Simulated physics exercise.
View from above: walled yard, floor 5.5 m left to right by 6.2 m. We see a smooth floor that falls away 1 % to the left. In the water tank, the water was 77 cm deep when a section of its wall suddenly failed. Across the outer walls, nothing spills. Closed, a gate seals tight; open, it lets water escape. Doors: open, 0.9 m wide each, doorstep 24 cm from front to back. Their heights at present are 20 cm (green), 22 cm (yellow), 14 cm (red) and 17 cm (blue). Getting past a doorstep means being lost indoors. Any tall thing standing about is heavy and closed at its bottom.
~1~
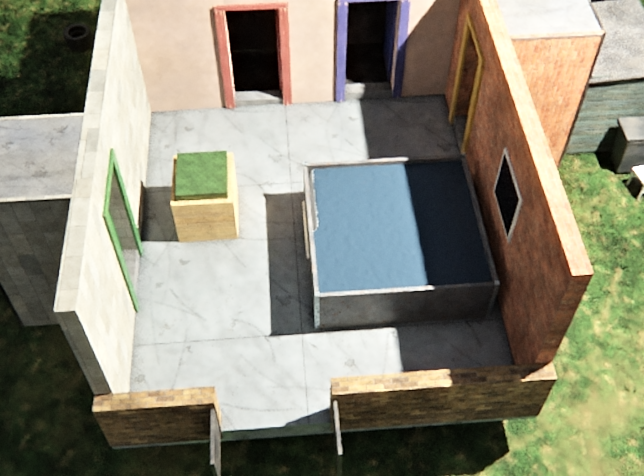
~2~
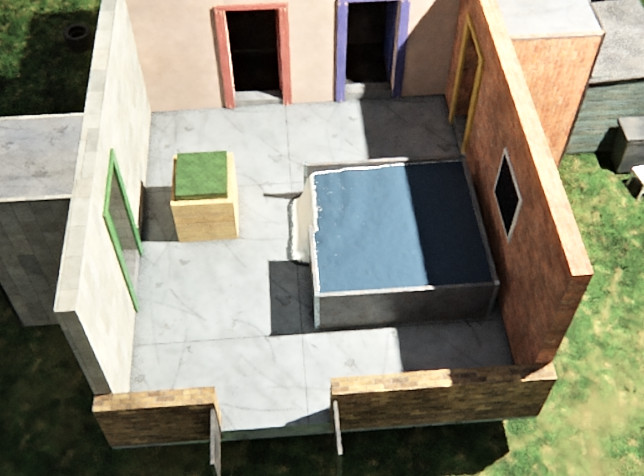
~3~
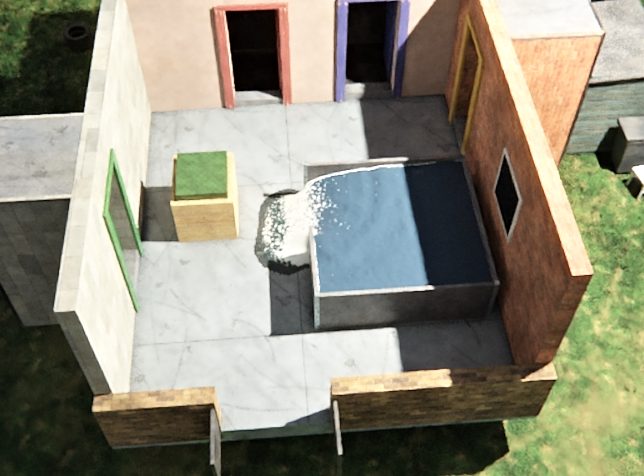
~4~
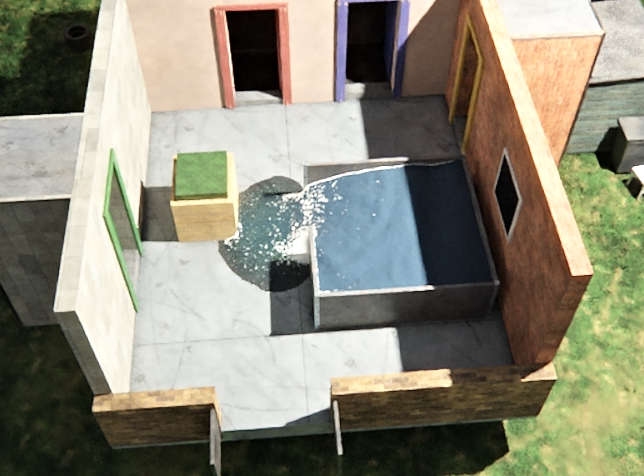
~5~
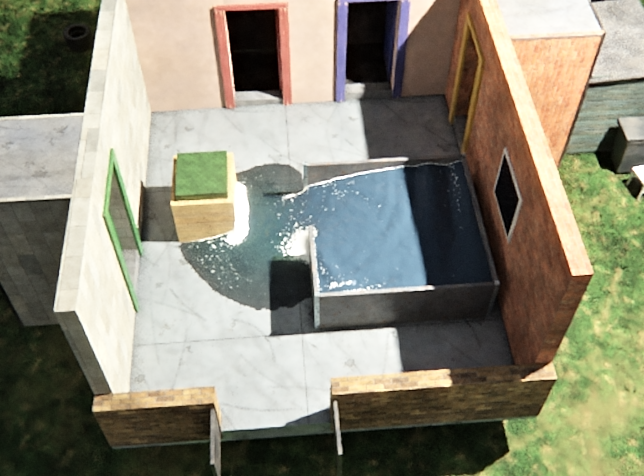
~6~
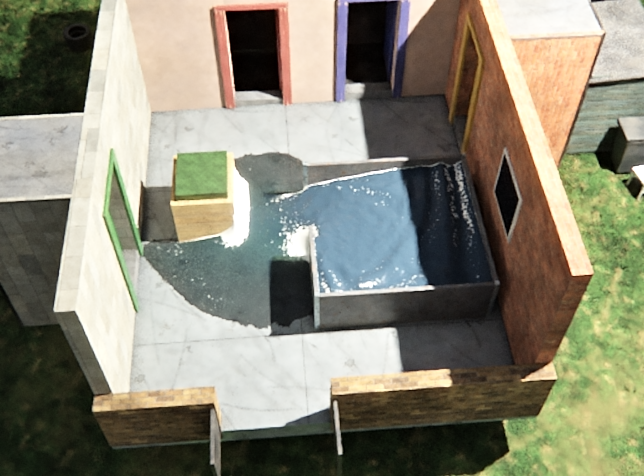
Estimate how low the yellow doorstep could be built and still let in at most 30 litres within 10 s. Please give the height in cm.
I would say 7.5 cm or so.
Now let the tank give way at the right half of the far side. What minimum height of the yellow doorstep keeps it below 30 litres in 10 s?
Some 30 centimetres.
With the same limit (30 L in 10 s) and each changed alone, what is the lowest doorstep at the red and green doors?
You'd want some 25 cm at red and some 22 cm at green.
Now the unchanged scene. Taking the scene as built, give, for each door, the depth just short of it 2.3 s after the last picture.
Depth (cm): Green 23 / yellow 0 / red 28 / blue 8.
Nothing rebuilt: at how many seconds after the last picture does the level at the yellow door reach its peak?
About 9.0 seconds.
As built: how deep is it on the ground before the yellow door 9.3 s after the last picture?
Depth: Near 13.0 cm.
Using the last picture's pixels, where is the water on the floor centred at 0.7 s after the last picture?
It lies near (353, 246) in the last picture.
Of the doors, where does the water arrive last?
Last comes the yellow one.
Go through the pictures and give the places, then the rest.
The first frame shows the water tank at (395, 224) is whole and still, 77 cm deep; the yellow door at (465, 99) is dry.
In the second frame, the gap is at (310, 217), the front 0.3 m out at (292, 256); the back of the water tank holds 77 cm.
In the third frame, the front is at (261, 255), 0.8 m from the gap at (310, 219); 1.1 m2 of floor is wet, 77 cm left at the back.
In the fourth frame, the gap is at (310, 220), the front 1.4 m out at (224, 248); the back of the water tank holds 77 cm.
In the fifth frame, water pours out at (310, 220) and has run 2.0 m, to (186, 248); about 7 cm deep outside, 76 cm at the back.
In the sixth frame, water pours out at (310, 220) and has run 2.6 m, to (148, 250); about 5 cm deep outside, 70 cm at the back; 2.9 m in a straight line remain to the yellow door at (465, 99).
Then, 0.7 s after the last picture water covers 35 % of the floor, deepest (64 cm) near (242, 221); it has not reached the yellow door.
Then, 2.3 s after the last picture water covers 65 % of the floor, deepest (42 cm) near (242, 230); it has not reached the yellow door.
Then, 9.3 s after the last picture water covers 100 % of the floor, deepest (20 cm) near (152, 114); 13 cm at the yellow door, 0 litres in over its 22 cm doorstep.
At the yellow door as built, the water peaked near 13 cm, 9.1 s after the last picture.
With a doorstep of 6.5 cm, 48 litres would have come in within the 10 s; with 9 cm, 13 litres. So under 30 litres takes about 7.5 cm.
